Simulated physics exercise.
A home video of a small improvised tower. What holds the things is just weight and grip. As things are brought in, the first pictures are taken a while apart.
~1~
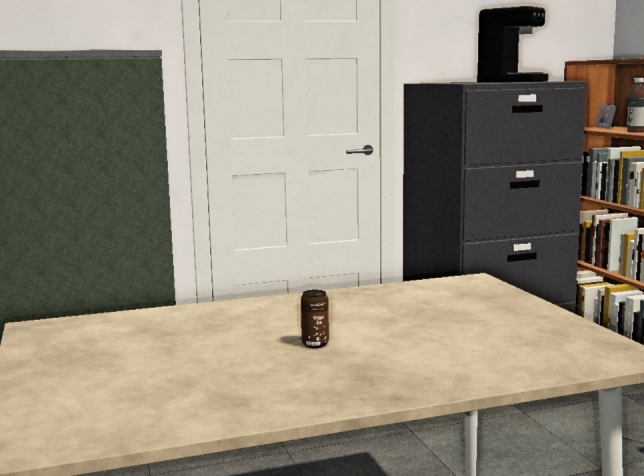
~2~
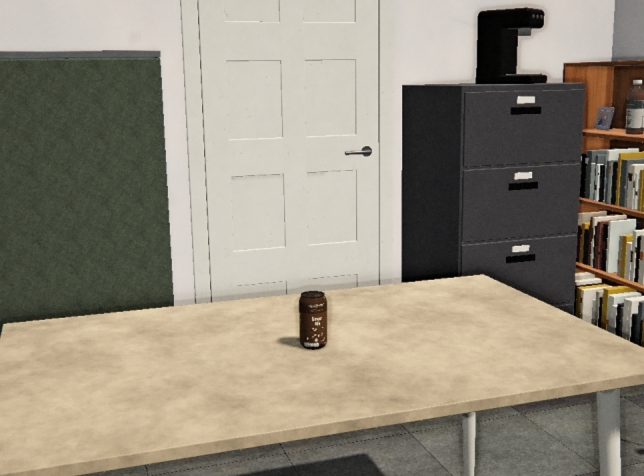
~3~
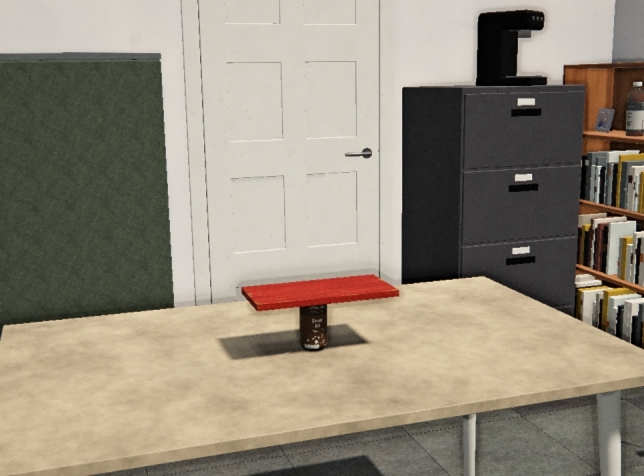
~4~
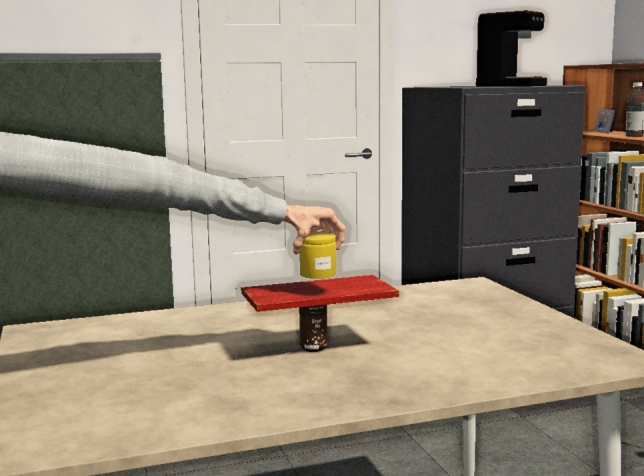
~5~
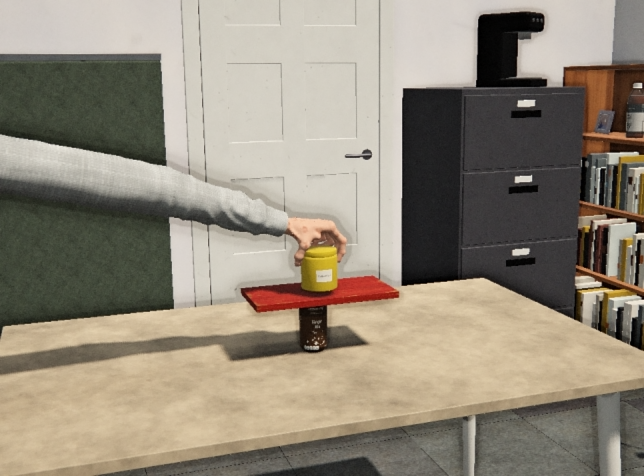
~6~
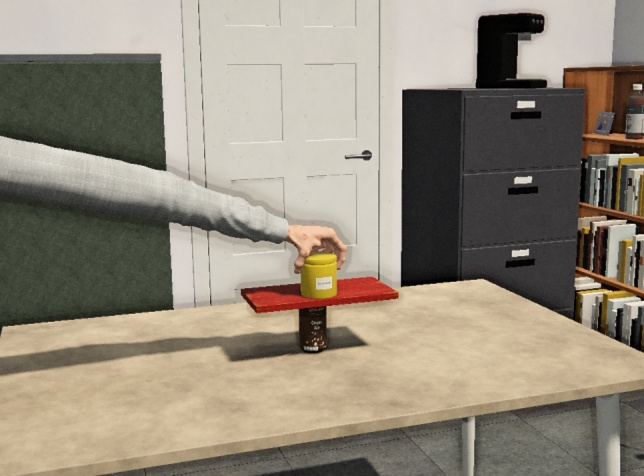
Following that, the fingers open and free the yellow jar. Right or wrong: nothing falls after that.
Right.
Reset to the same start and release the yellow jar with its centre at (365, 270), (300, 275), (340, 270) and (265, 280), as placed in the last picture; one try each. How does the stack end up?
The first time it collapses, the second time it stays standing, the third time it collapses, and the fourth time it collapses.
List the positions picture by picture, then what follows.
In the first frame, the last thing is not in view yet; brown can (315, 319).
In the second frame, the last thing is not in view yet; brown can (313, 320).
In the third frame, the last thing is not in view yet; brown can (313, 322).
In the fourth frame, coming down; yellow jar (318, 255); brown can (313, 323).
In the fifth frame, coming down; yellow jar (319, 268); brown can (313, 323).
In the sixth frame, in place under the hand; yellow jar (319, 275); brown can (313, 324).
Then, 0.80 s after the last picture, nothing has stirred.
Then, 1.70 s after the last picture, yellow jar resting near (319, 276).
At rest, all 3 in place. Seen from the same camera at the end, yellow jar near (319, 276). The stack keeps its balance.
